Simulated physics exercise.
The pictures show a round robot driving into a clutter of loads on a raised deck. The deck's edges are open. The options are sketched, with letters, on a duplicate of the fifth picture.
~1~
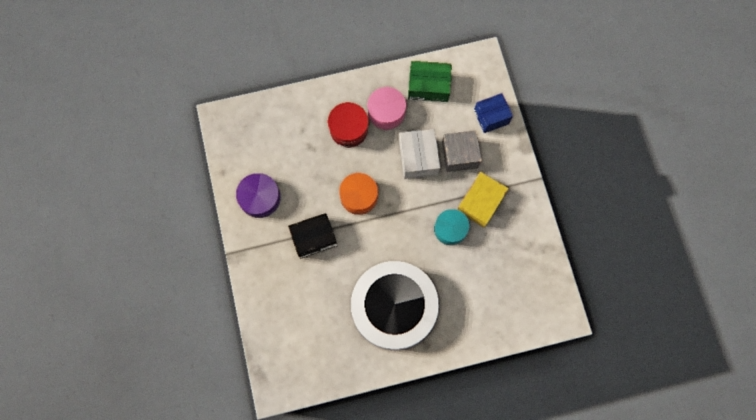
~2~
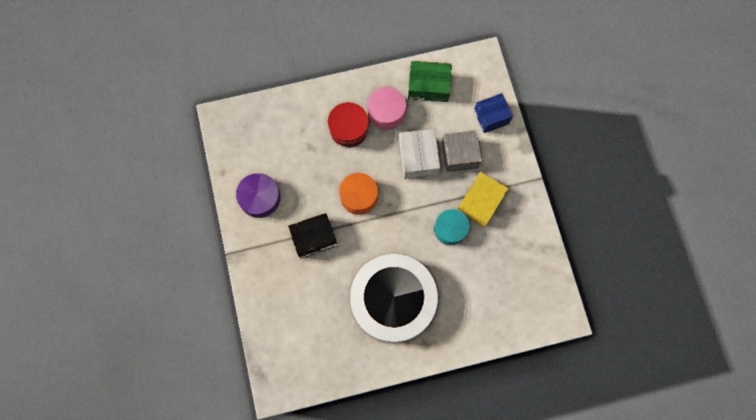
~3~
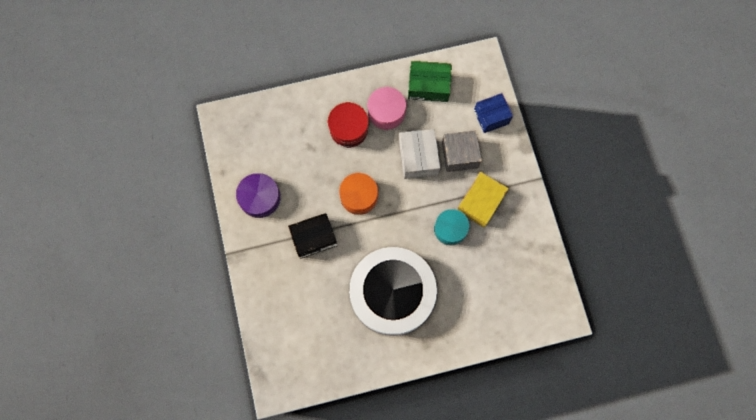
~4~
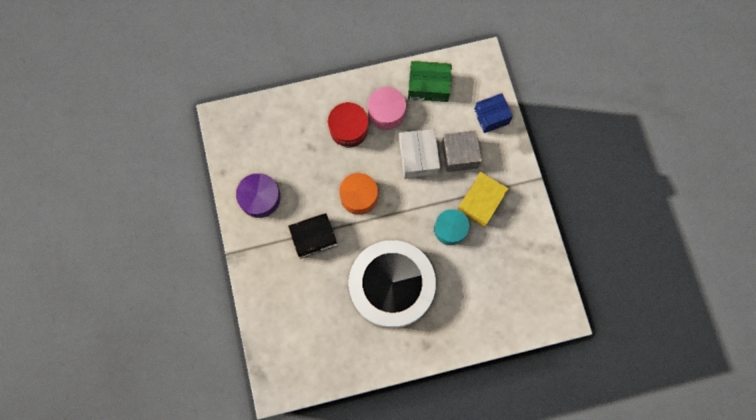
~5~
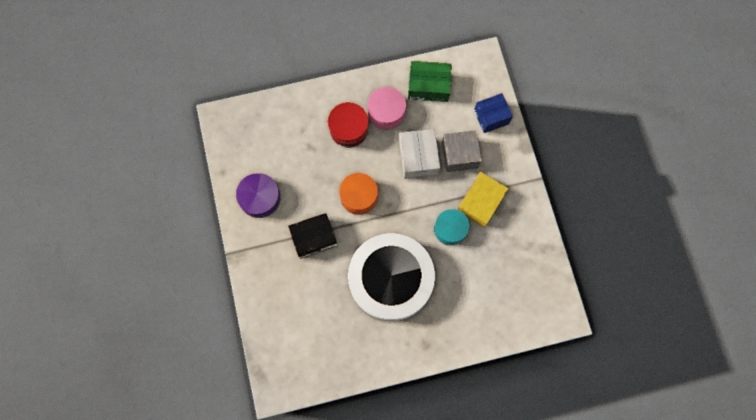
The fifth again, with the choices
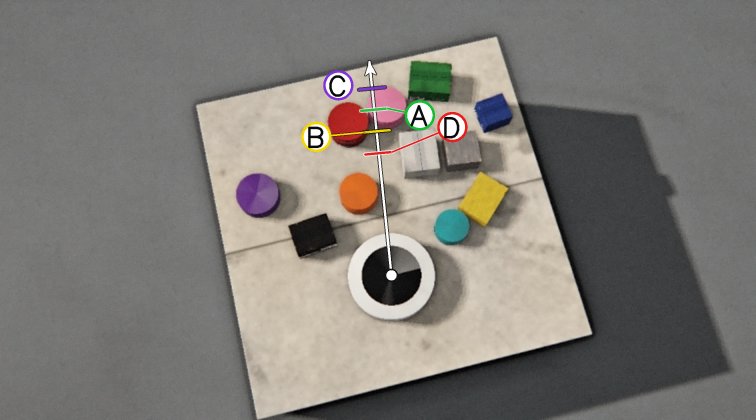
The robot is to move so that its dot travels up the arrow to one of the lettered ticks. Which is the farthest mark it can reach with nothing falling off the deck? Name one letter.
Mark A.
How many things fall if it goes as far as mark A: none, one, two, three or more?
The count is none.
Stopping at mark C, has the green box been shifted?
Yes.
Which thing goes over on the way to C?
It is the pink canister.
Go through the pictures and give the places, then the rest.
Purple canister (259, 196); red pail (348, 125); orange canister (358, 194), in the first frame.
Robot (393, 299); blue box (493, 113), in the second frame.
Robot (393, 291); white parcel (419, 154), in the third frame.
Robot (392, 285); black parcel (313, 236), in the fourth frame.
Robot (391, 277); yellow crate (482, 200); green box (430, 81); purple canister (259, 196), in the fifth frame.
On the copy, A at (374, 110); B at (376, 131); C at (372, 88); D at (379, 153); the arrow from (391, 275) to (369, 62); the white dot at (391, 275).
On A. First, robot (385, 216); orange canister (348, 171); blue box (493, 113).
Then, robot (379, 158); red pail (342, 113); pink canister (387, 104).
Finally, robot (375, 115); pink canister (392, 65); red pail (325, 86); nothing has fallen.
By contrast, B is safe but short; C drops the pink canister; D is safe but short.
